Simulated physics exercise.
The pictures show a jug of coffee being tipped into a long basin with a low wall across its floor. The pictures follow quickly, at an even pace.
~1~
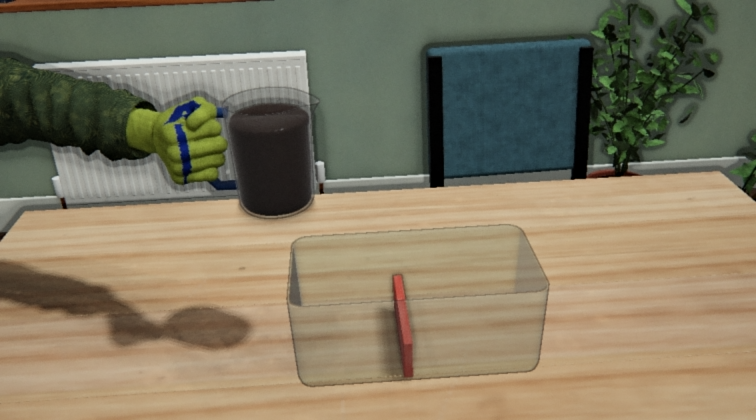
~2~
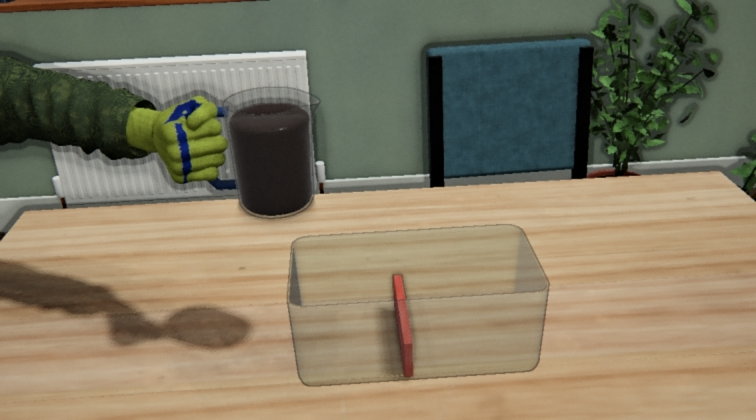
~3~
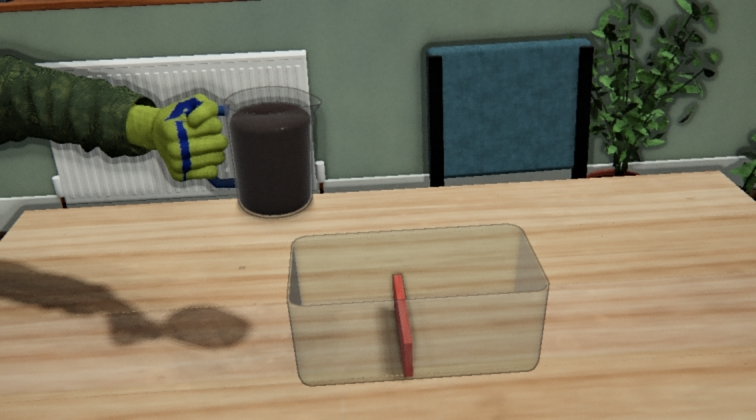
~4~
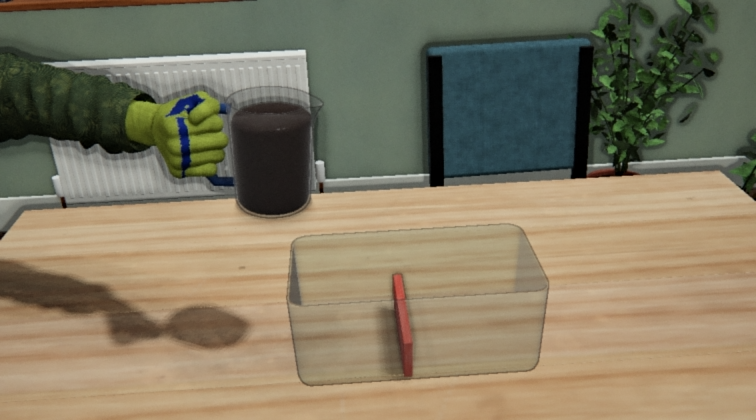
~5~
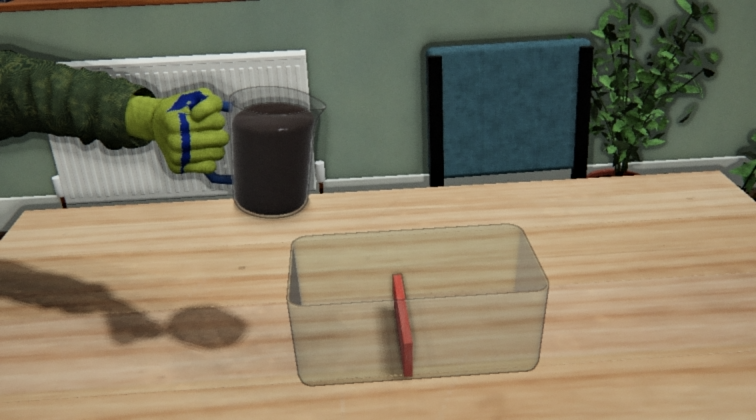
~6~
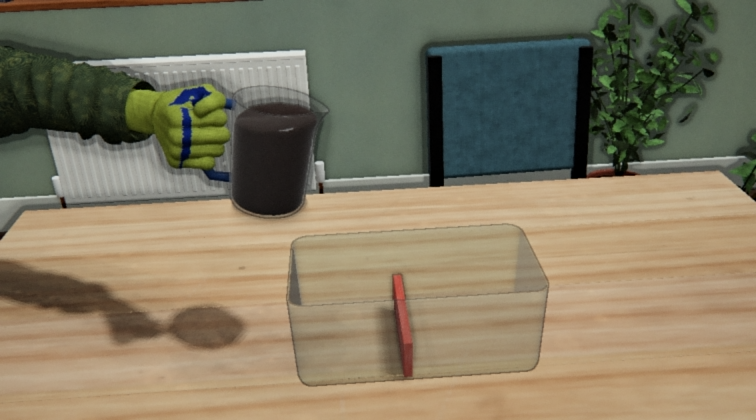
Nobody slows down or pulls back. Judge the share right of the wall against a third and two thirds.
In the end from a third to two thirds is right of the wall.
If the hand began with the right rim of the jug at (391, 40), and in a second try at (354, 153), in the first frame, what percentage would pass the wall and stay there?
In turn 90 and 75 in a hundred.
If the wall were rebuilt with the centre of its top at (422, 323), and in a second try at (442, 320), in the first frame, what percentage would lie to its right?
First some 20, then 10 per cent.
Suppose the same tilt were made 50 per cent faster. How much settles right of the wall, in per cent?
Roughly 40 in a hundred.
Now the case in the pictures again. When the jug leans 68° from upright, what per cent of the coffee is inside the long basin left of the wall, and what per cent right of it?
Left: 0 %. Right: 0 %.
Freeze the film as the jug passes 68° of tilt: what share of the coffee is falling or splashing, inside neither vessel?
About 15 per cent.
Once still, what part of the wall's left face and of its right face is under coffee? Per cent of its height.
Left about 30, right about 30.
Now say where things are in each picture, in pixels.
Tilt 0°; pouring edge (320, 100); surface from (229, 118) to (310, 113); the long basin's rim runs from (290, 271) to (534, 256); the wall's top is at (402, 308), in the first frame.
Tilt 0°; pouring edge (320, 100); surface from (230, 118) to (310, 113), in the second frame.
Tilt 2°; pouring edge (321, 101); surface from (230, 117) to (311, 114), in the third frame.
Tilt 4°; pouring edge (324, 102); surface from (231, 116) to (312, 114), in the fourth frame.
Tilt 7°; pouring edge (326, 105); surface from (233, 117) to (314, 114), in the fifth frame.
Tilt 11°; pouring edge (329, 109); surface from (235, 118) to (318, 114), in the sixth frame.
A moment on, the jug is tipped part way and 83 per cent is still to pour, 1 is left of the wall and 1 right of it.
Next, the jug is tipped right over and 29 per cent is still to pour, 11 is left of the wall and 37 right of it.
Then the jug is tipped right over and 1 per cent is still to pour, 42 is left of the wall and 53 right of it.
Later the jug is tipped right over and 0 per cent is still to pour, 45 is left of the wall and 54 right of it.
Finally, 45 per cent lies left of the wall, 54 right of it and 1 outside.
